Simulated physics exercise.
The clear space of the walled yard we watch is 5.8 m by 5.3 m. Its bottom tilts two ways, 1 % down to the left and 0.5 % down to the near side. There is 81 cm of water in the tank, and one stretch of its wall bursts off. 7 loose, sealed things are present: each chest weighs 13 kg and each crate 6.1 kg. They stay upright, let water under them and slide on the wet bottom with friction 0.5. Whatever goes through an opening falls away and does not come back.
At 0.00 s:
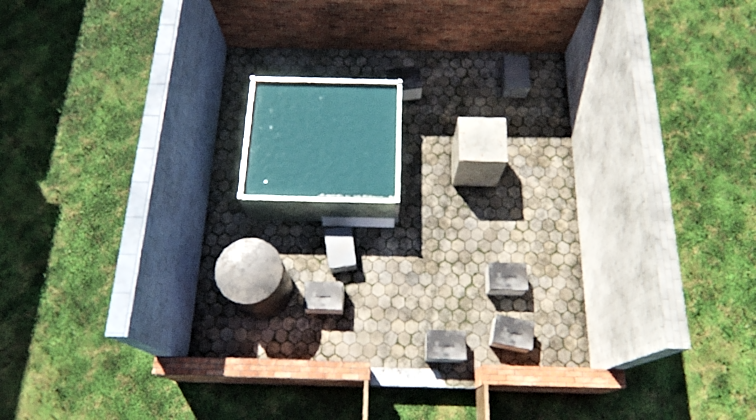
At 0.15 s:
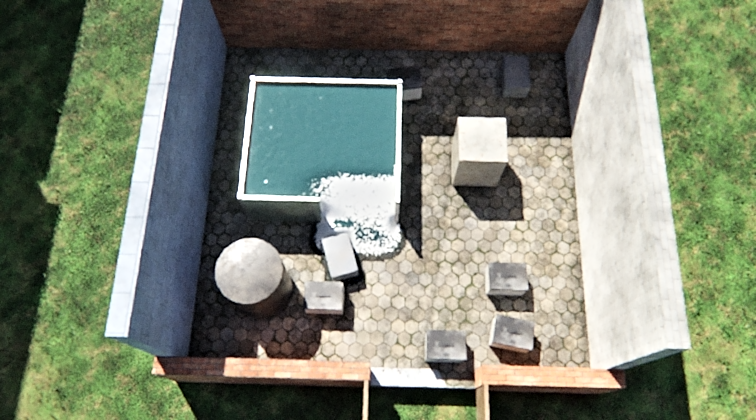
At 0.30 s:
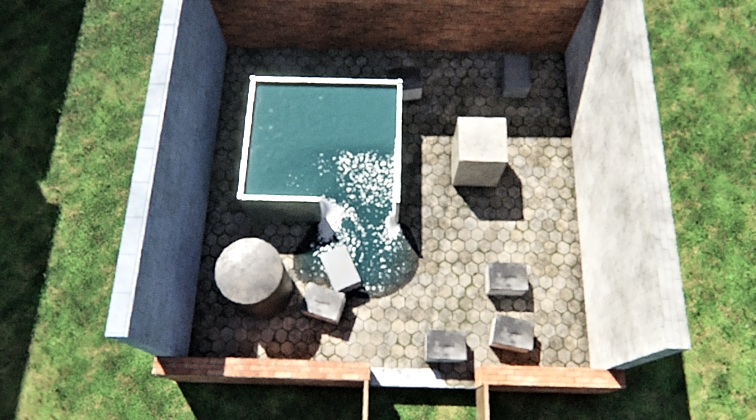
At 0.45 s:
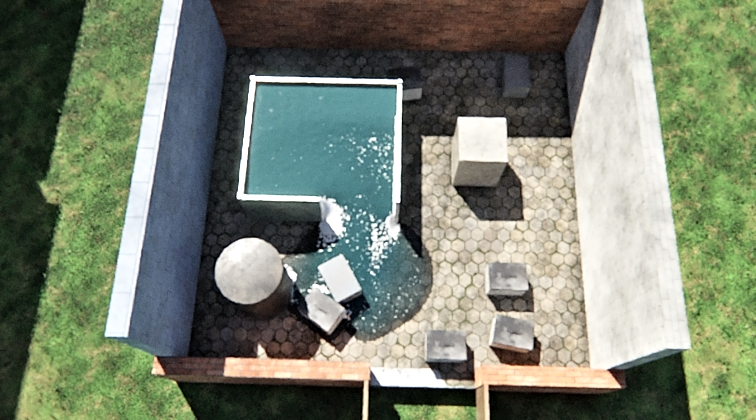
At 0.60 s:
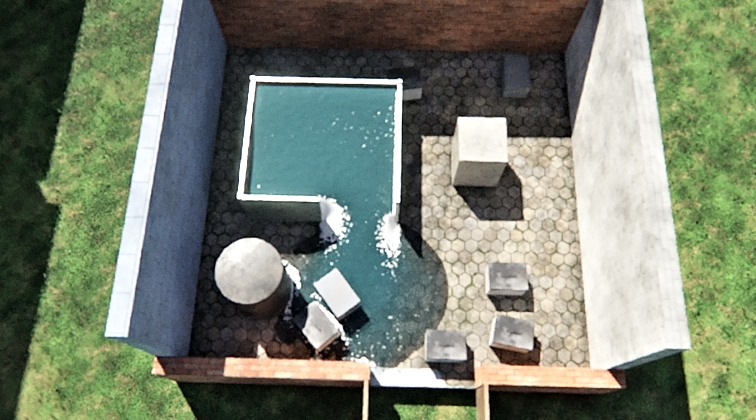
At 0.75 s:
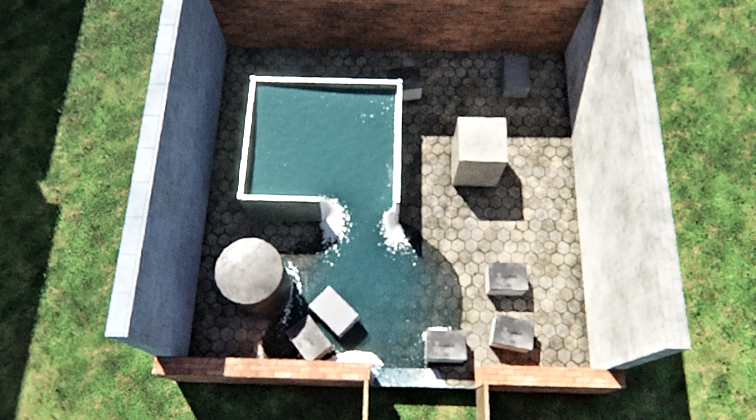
A raised, white-rimmed tank of teal water stands at the upper left of a walled, stone-paved yard with grass outside, seen from high above by a still camera. A grey cylinder stands below it, with pale blocks nearby and to the right. The tank's near wall opens at its right end, and foaming water spreads toward the front gap, pushing two blocks down and slightly leftward.
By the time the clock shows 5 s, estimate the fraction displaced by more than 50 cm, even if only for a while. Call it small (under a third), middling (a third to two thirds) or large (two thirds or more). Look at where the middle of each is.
Middling, a third to two thirds.
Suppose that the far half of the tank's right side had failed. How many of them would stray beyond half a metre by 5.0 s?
Result: 5.
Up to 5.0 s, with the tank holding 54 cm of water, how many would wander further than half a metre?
So the tally would be 4.
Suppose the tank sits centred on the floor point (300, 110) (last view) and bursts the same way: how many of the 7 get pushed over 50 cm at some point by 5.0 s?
That gives 5 of them.
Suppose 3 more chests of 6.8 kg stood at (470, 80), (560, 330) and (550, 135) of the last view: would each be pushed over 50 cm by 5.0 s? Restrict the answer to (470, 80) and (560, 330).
Within it, beyond it.
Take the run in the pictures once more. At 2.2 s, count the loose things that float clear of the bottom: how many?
Total: 2.
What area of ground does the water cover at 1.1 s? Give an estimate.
Somewhere around 11.0 m2, roughly.
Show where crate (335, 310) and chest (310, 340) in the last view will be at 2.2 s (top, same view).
(199, 340) and (205, 305), roughly.
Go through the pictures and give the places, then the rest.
In the first frame, a crate at (340, 247) rests on the ground; a chest at (323, 295), on the bottom; 4.3 m2 under water; 0 of 7 have shifted.
In the second frame, a crate at (340, 255), on the bottom, 12 cm from its start; a chest at (323, 295) rests on the ground; 5.0 m2 under water; 1 of 7 have shifted.
In the third frame, a crate at (340, 268) rests on the ground, 33 cm from its start; a chest at (323, 301), on the bottom, 9 cm from its start; 6.1 m2 under water; 2 of 7 have shifted.
In the fourth frame, a crate at (339, 278), on the bottom, 50 cm from its start; a chest at (321, 308) rests on the ground, 19 cm from its start; water covers 7.2 m2; 2 of 7 have shifted.
In the fifth frame, a crate at (337, 293) floats, 72 cm from its start; a chest at (316, 325), on the bottom, 43 cm from its start; 8.3 m2 under water; 2 of 7 have shifted.
In the sixth frame, a crate at (334, 310) floats, 97 cm from its start; a chest at (309, 338), on the bottom, 64 cm from its start; 9.4 m2 under water; 2 of 7 have shifted.
After 1.1 s 2 of 7 are over 50 cm from their spots; 2 afloat.
After 2.2 s 4 of 7 are over 50 cm from their spots; 2 afloat.
After 3.5 s 4 of 7 are over 50 cm from their spots; 2 afloat.
After 5.0 s 4 of 7 are over 50 cm from their spots, and 4 have been at some point; 2 afloat.
